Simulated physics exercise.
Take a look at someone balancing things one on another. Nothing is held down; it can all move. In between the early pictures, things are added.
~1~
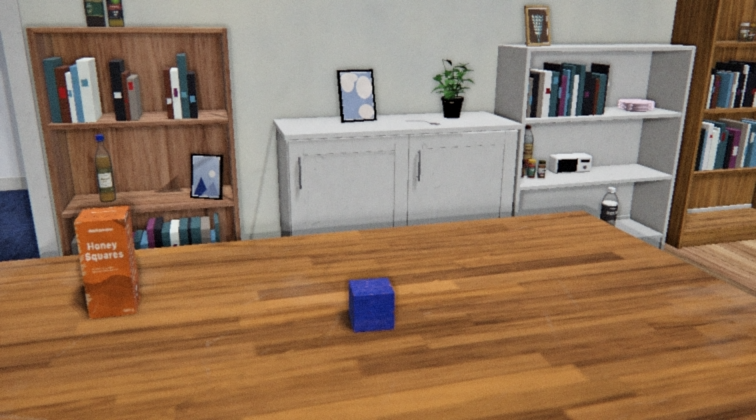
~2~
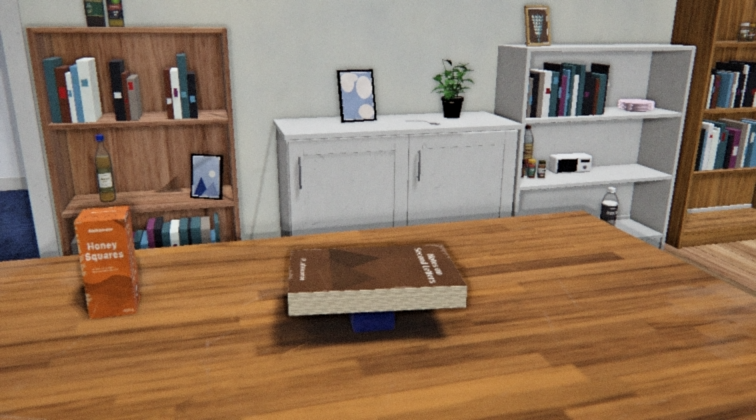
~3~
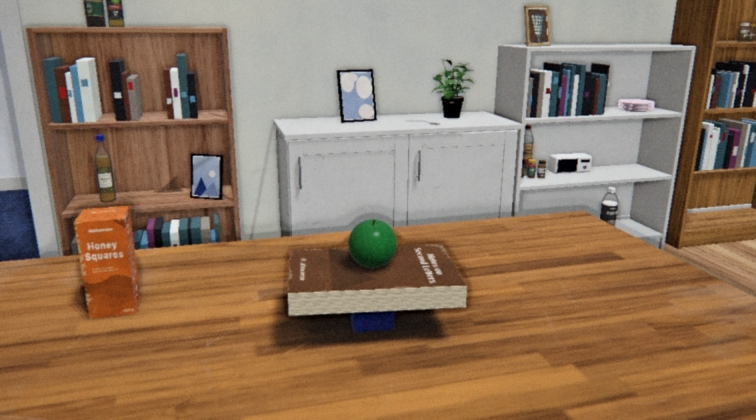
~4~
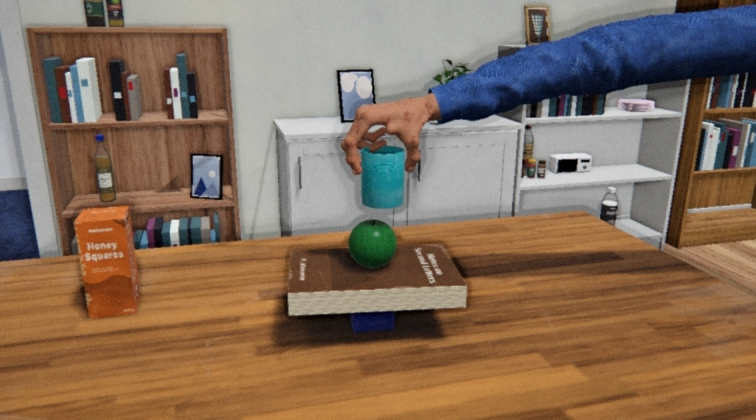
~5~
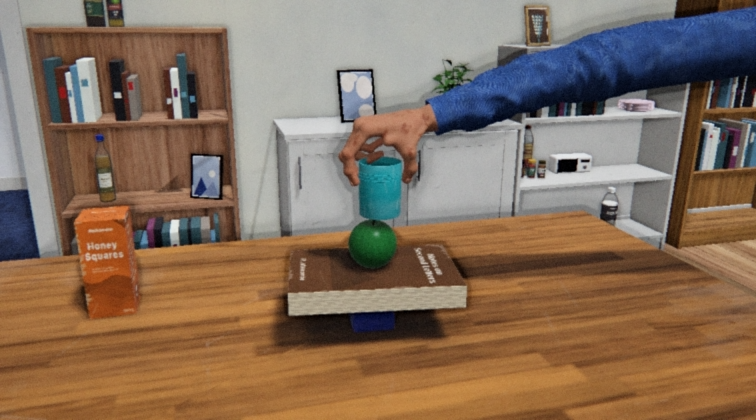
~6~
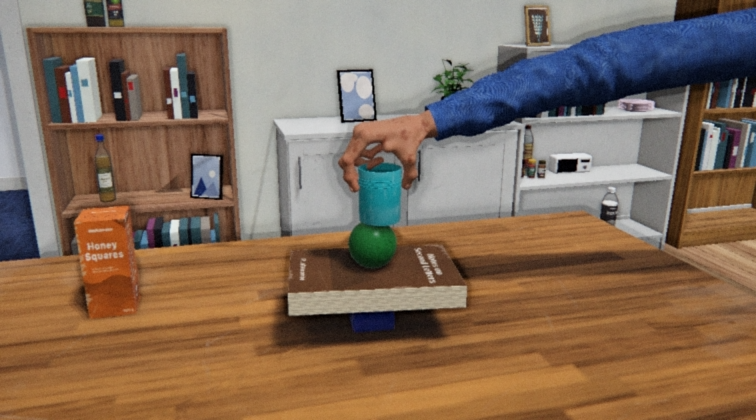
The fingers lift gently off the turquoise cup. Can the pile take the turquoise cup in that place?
Something drops.
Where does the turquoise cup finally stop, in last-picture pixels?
Around (540, 282).
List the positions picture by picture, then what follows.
In the first frame, the last thing is not in view yet; orange carton (109, 261).
In the second frame, the last thing is not in view yet.
In the third frame, the last thing is not in view yet; orange carton (109, 261).
The fourth frame shows coming down; turquoise cup (383, 176); green apple (373, 244).
The fifth frame shows coming down; turquoise cup (380, 188); orange carton (109, 261).
The sixth frame shows in place under the hand; turquoise cup (380, 194); green apple (373, 244).
Then, 0.40 s past the last view, turquoise cup now fallen.
Then, 0.60 s past the last view, things are still on the move.
Then, 0.70 s past the last view, as before.
Finally, fallen, turquoise cup; the other 4 still in place. Final places as the last picture's camera would see them, turquoise cup near (540, 282). The pile loses its balance.
